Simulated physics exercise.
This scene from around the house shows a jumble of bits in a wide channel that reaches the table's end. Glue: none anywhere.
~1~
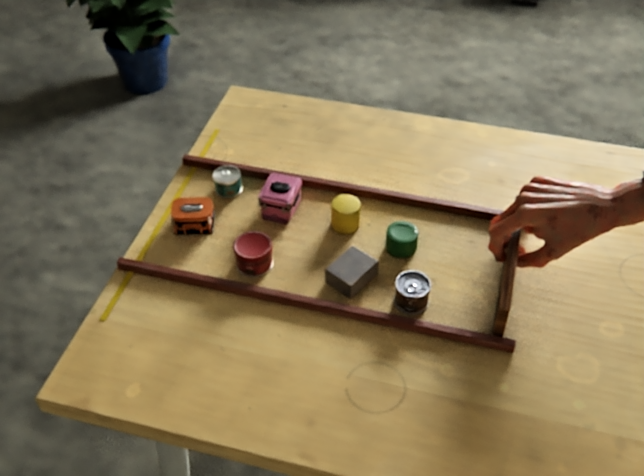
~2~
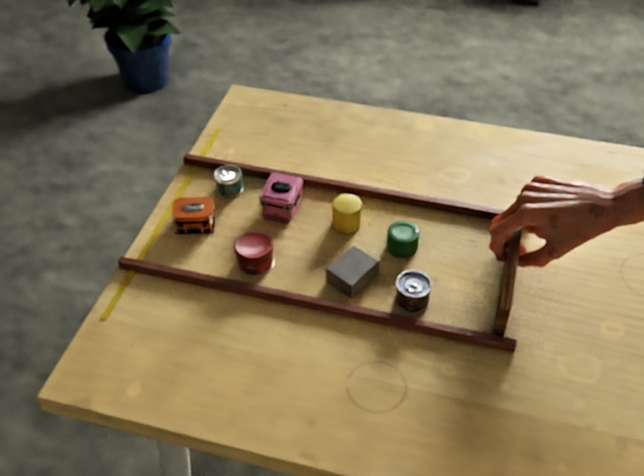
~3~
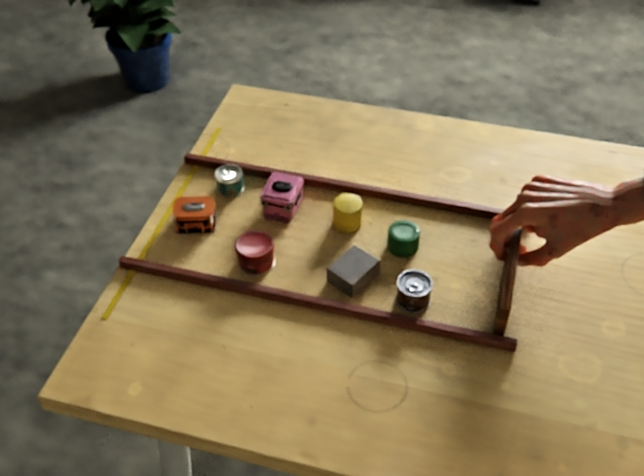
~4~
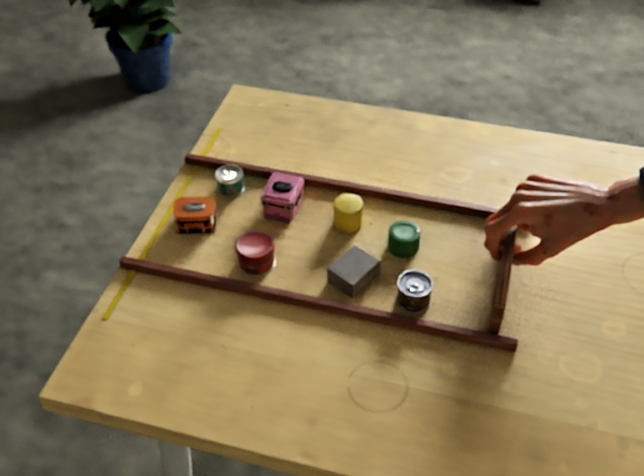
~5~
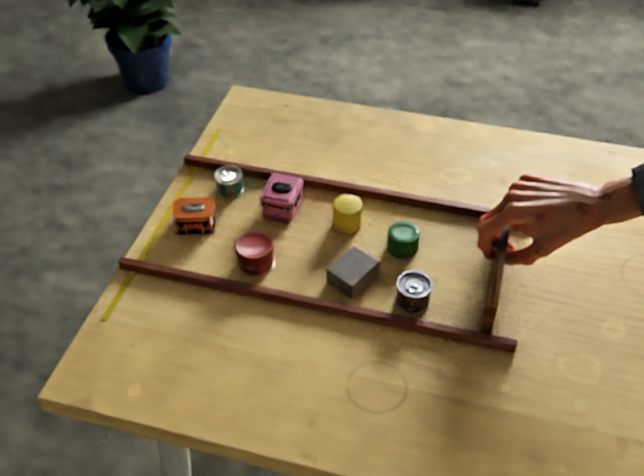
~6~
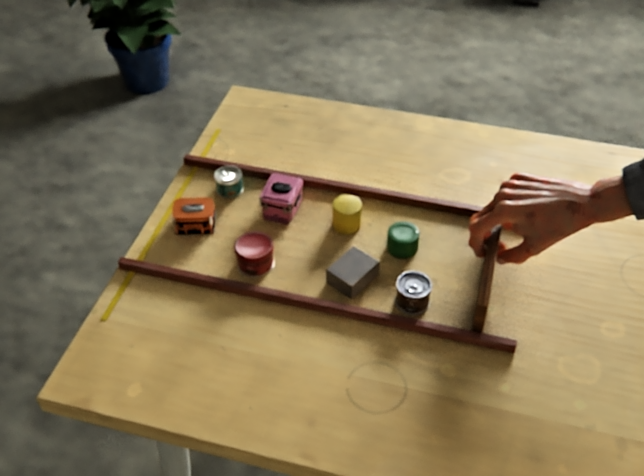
To begin with, a hand grips the upright board at the right end of a channel on a wooden table, where small pots, cases and a grey block sit scattered. The hand then slides the board slightly left between the rails, while the objects stay where they are.
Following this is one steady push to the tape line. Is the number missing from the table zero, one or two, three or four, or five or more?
Fallen: At least five.
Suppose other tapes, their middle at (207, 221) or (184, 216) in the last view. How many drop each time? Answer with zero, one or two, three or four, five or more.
First tape: Just one or two; second tape: Three or four.
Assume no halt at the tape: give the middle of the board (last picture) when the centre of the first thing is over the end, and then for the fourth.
(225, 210), later (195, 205).
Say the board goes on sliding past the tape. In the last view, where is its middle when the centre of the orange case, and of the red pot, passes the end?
For the orange case, about (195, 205); for the red pot, about (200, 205).
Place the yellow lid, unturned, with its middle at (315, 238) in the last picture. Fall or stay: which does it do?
Well, this time it drops away.
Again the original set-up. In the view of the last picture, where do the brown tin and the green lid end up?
I'd put one at around (129, 239) and the other at around (161, 191).
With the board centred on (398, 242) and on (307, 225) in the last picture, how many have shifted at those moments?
At the one place 3, at the other 6.
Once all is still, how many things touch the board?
So the total is 3.
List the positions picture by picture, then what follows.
The first frame shows orange case (193, 216); turquoise pot (228, 182); red pot (254, 255); board (510, 263); tape (167, 213).
The second frame shows turquoise pot (229, 182); grey block (353, 271).
The third frame shows red pot (256, 253); brown tin (414, 292).
The fourth frame shows orange case (195, 215); yellow lid (348, 213).
The fifth frame shows turquoise pot (229, 182); pink case (283, 198).
The sixth frame shows orange case (194, 216); turquoise pot (229, 182); red pot (255, 254); board (490, 260); tape (168, 213).
Early on, none off yet; orange case at rest near (194, 216); turquoise pot at rest near (229, 182); red pot at rest near (255, 254).
A while later, none off yet; orange case at rest near (194, 216); turquoise pot at rest near (229, 182); red pot travelled about its own width near (224, 255).
Further along, none off yet; orange case travelled about its own width near (170, 204); turquoise pot leaning a little near (164, 168); red pot travelled well along near (142, 243).
Finally, the number that fall off is five or more; lost, grey block, pink case, red pot, turquoise pot and orange case.
